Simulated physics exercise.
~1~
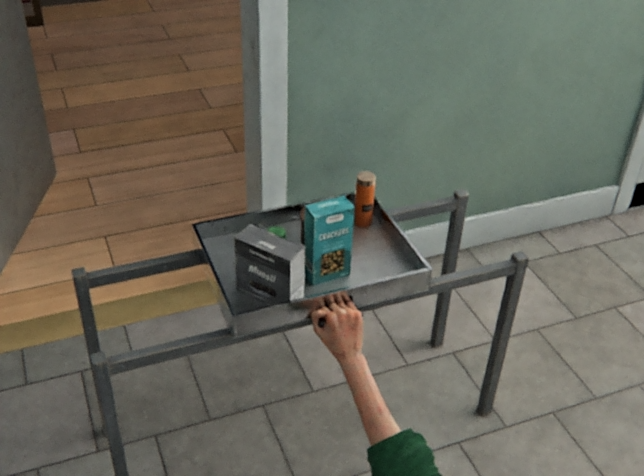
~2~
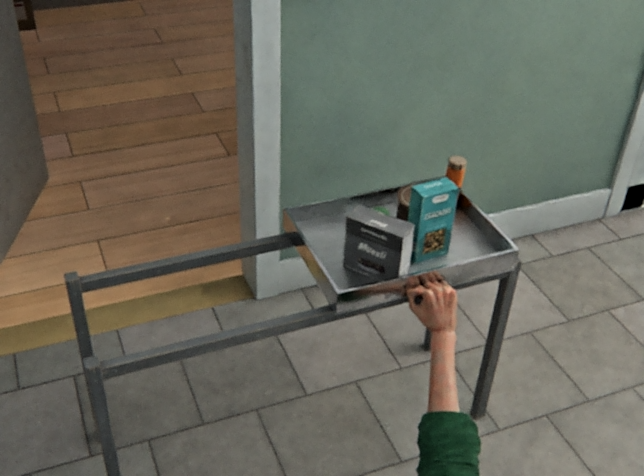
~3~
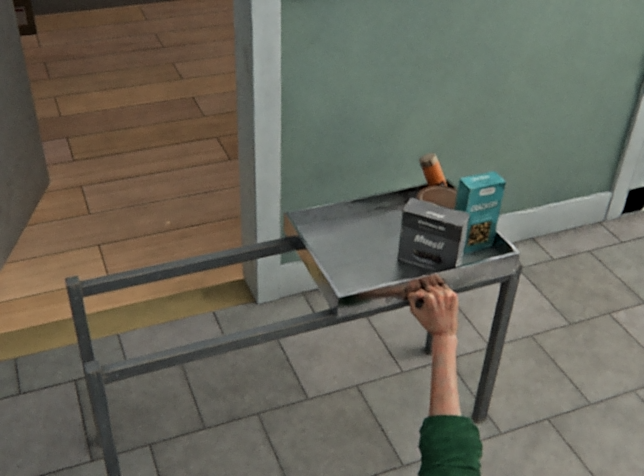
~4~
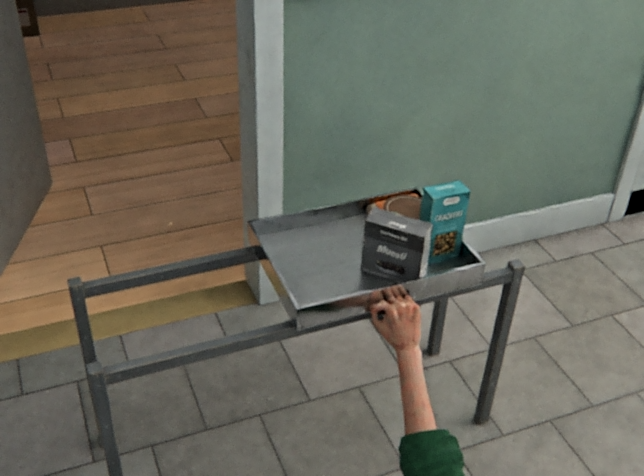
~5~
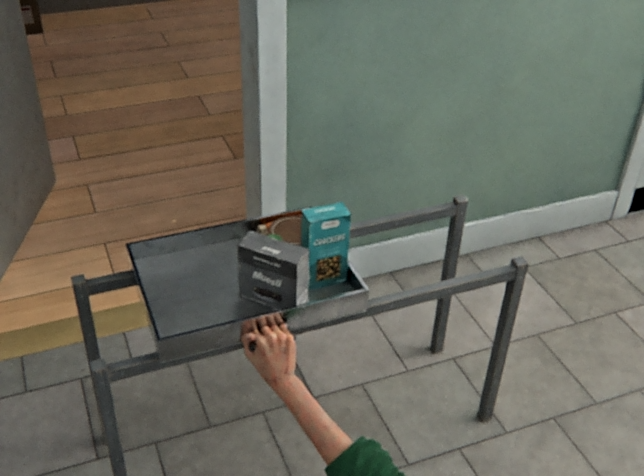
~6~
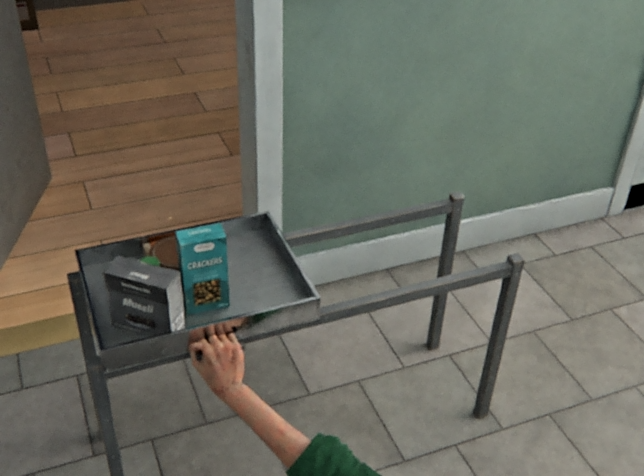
On a metal frame, a hand slides a loaded tray right, then left, toppling an orange shaker.
